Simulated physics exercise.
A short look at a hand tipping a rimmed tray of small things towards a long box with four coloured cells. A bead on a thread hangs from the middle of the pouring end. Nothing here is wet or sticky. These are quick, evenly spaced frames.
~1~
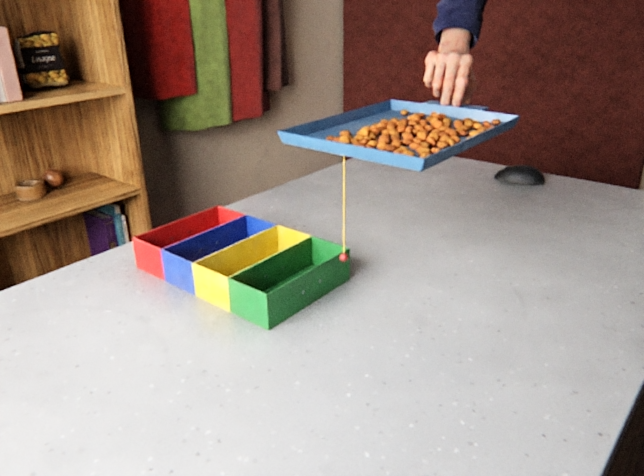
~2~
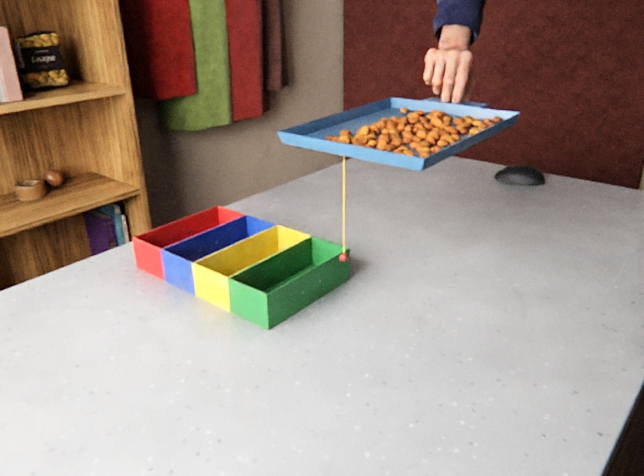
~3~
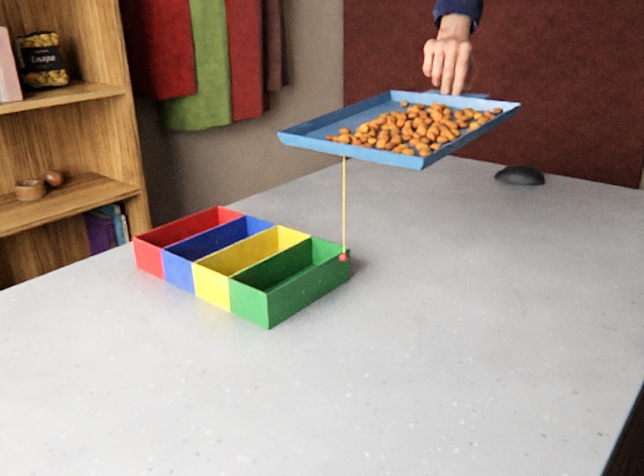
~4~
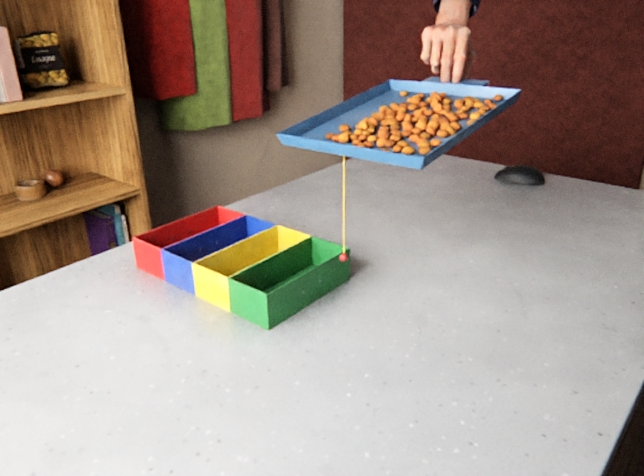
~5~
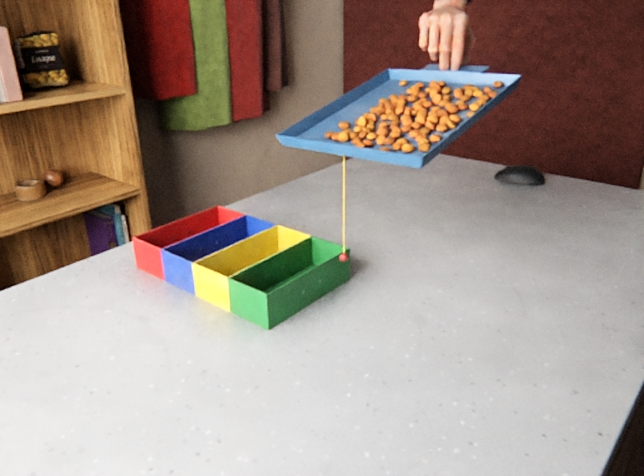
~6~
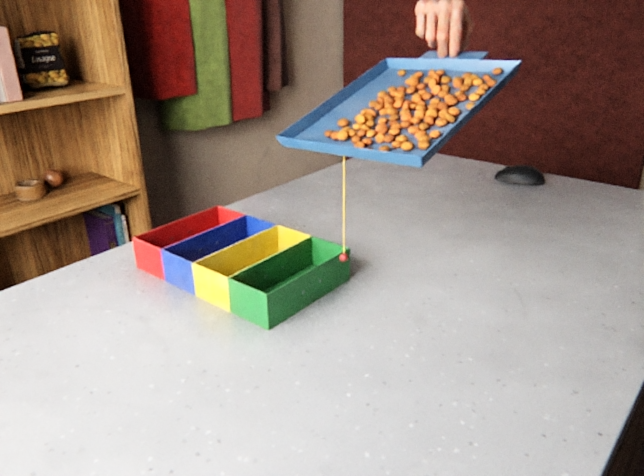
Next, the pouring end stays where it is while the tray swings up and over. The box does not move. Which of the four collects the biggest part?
The green cell gets the most.
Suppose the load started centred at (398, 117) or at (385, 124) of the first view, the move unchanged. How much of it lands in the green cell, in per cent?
The first gives 50 %, the second 50 %.
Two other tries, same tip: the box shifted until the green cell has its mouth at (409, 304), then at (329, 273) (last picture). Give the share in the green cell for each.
The first gives 0 %, the second 40 %.
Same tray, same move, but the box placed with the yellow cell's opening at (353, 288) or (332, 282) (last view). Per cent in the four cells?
Roughly 100 per cent, and 100 per cent.
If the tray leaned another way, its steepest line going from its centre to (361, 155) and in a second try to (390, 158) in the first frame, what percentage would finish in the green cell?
Near 10 % and 0 %.
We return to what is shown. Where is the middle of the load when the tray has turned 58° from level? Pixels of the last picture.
Around (339, 137).
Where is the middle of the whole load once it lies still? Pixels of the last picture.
Close to (296, 309).
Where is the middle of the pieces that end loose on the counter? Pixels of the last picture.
At about (325, 330).
Just after the last frame, tray tipped steeply; almost all on the tray; about a tenth falling or outside the box.
A moment on, tray tipped right over; roughly a third on the tray; roughly a quarter in the green cell; about a tenth in the yellow cell; roughly a third falling or outside the box.
Further on, tray tipped past a quarter turn; roughly a third in the green cell; about a tenth in the yellow cell; just a few in the blue cell; roughly half falling or outside the box.
When it is over, tray tipped past a quarter turn; roughly a third in the green cell; about a tenth in the yellow cell; just a few in the blue cell; not one in the red cell; roughly half outside the box.
